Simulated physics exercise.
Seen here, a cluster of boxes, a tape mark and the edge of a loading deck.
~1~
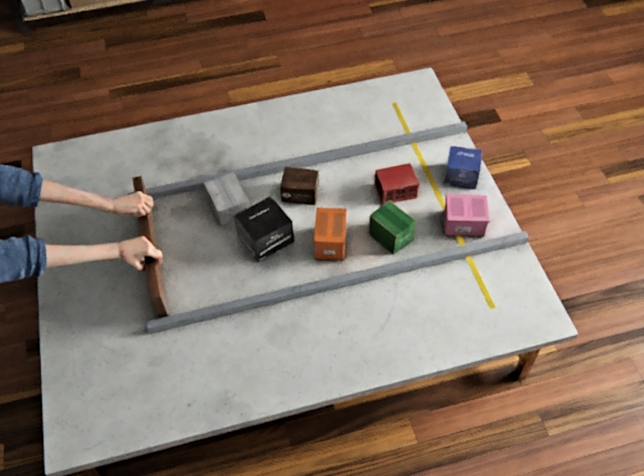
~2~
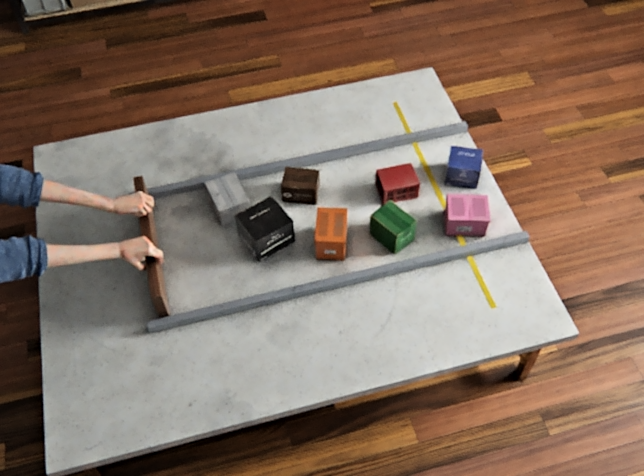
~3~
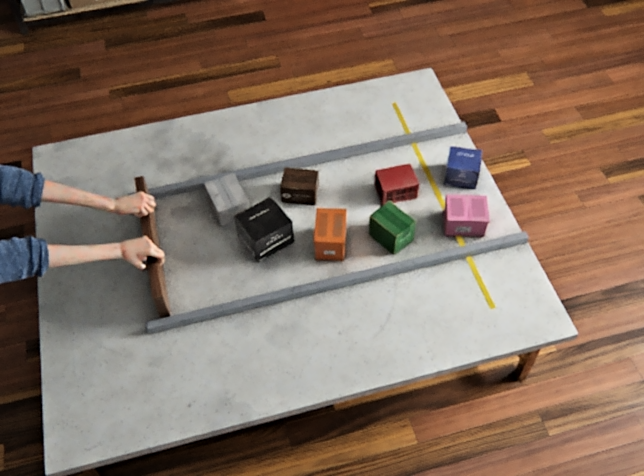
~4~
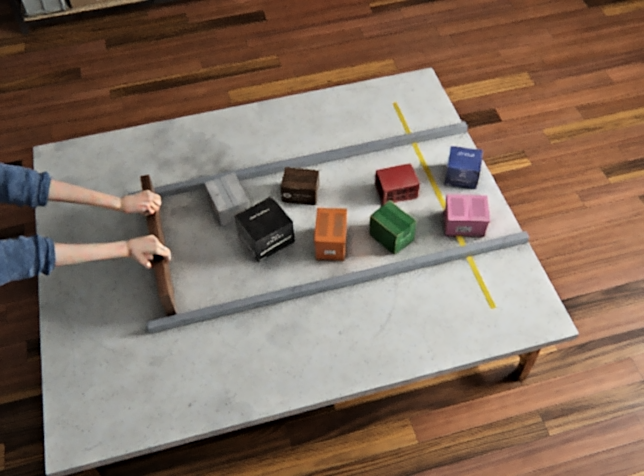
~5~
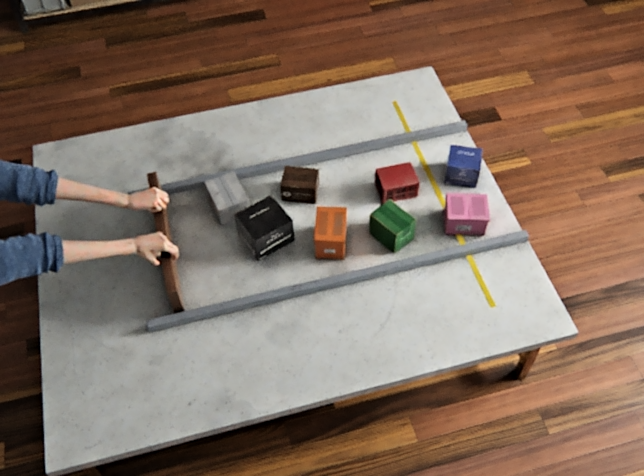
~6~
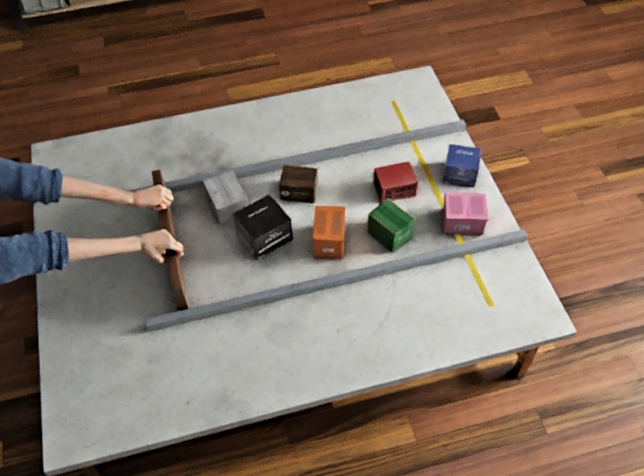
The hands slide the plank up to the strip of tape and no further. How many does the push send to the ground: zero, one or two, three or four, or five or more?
In the end the number that fall off is three or four.
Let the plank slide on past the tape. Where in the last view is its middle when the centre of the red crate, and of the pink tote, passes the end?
About (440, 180), and (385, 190) for the other.
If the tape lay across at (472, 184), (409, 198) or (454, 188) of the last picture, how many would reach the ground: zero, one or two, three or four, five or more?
The falls would be at least five; either one or two; more than four.
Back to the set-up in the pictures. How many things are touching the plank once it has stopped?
The number is 2.
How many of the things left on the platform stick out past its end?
It comes to 3.
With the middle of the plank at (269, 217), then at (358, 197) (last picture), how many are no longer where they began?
By then 4, and 7.
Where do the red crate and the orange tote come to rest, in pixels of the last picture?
About (485, 166), and the other about (505, 202).
Soon after, none off yet; blue box at rest near (462, 165); pink tote at rest near (464, 214); red crate at rest near (395, 182).
Then, none off yet; blue box at rest near (462, 165); pink tote moved a little near (482, 213); red crate moved about its own width near (420, 182).
At rest, the number that fall off is three or four; fallen, green box, pink tote and blue box.
